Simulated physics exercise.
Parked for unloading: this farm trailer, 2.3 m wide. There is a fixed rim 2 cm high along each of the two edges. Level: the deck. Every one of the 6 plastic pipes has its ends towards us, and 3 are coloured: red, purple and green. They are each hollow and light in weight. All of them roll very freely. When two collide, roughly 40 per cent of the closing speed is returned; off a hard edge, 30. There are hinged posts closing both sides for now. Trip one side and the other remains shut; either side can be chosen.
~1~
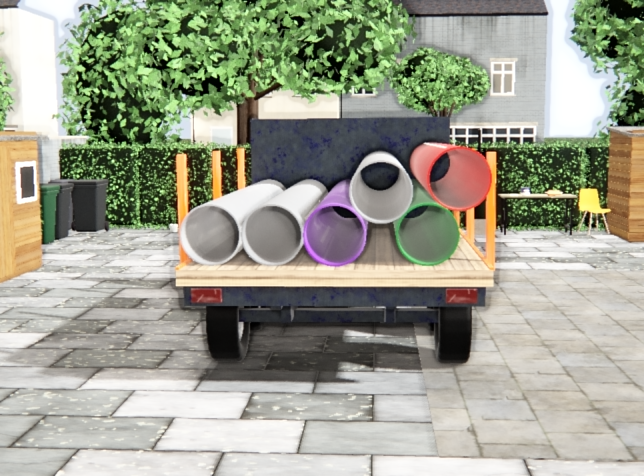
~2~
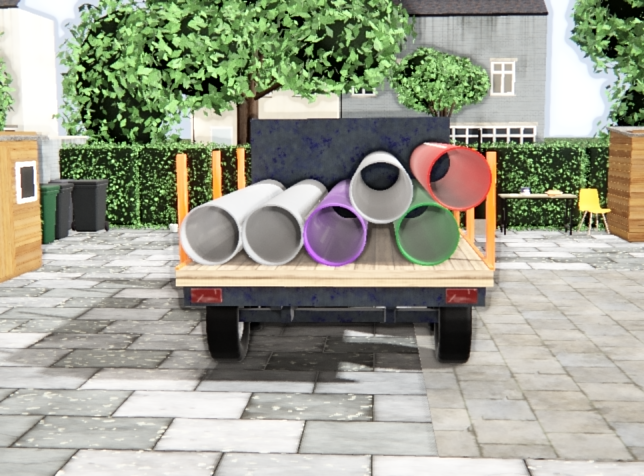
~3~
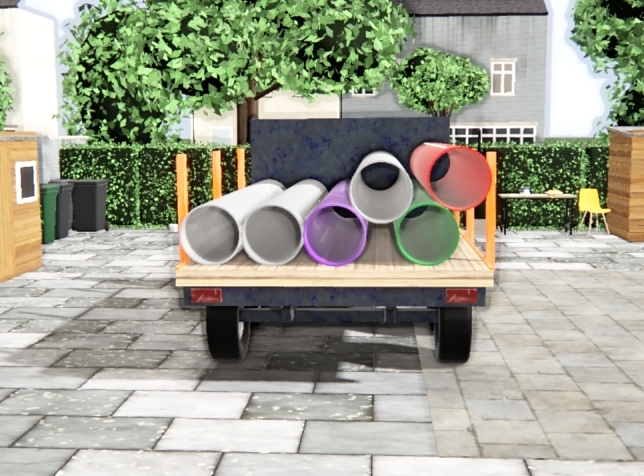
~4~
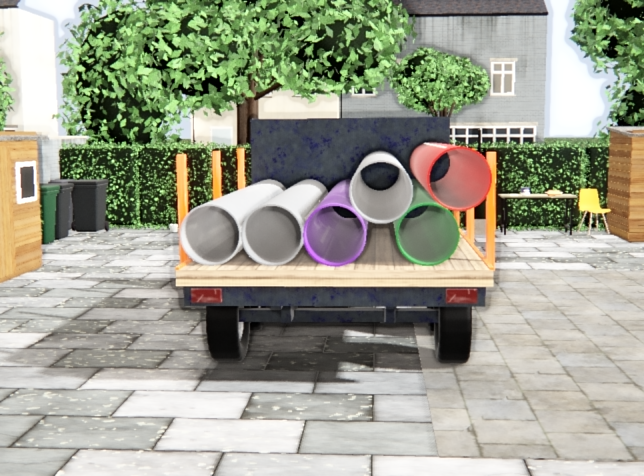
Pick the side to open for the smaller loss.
Open the left side.
Side on the left freed, after 1.0 s, red is up on others, 25 cm from the right edge; purple is on the deck, 110 cm from the left edge, rolling left; green is on the deck, 45 cm from the right edge; 0 of 6 are off.
Side on the left freed, at the end, red is up on others, 25 cm from the right edge; purple is on the deck, 105 cm from the left edge; green is on the deck, 45 cm from the right edge; 0 of 6 are off.
Side on the right freed, after 1.1 s, red is down on the right; purple is on the deck, 115 cm from the right edge; green is on the deck, 20 cm from the right edge, rolling right; 1 of 6 is off.
Side on the right freed, at the end, red is on the ground to the right; purple is on the deck, 115 cm from the right edge; green is down on the right; 2 of 6 are off.
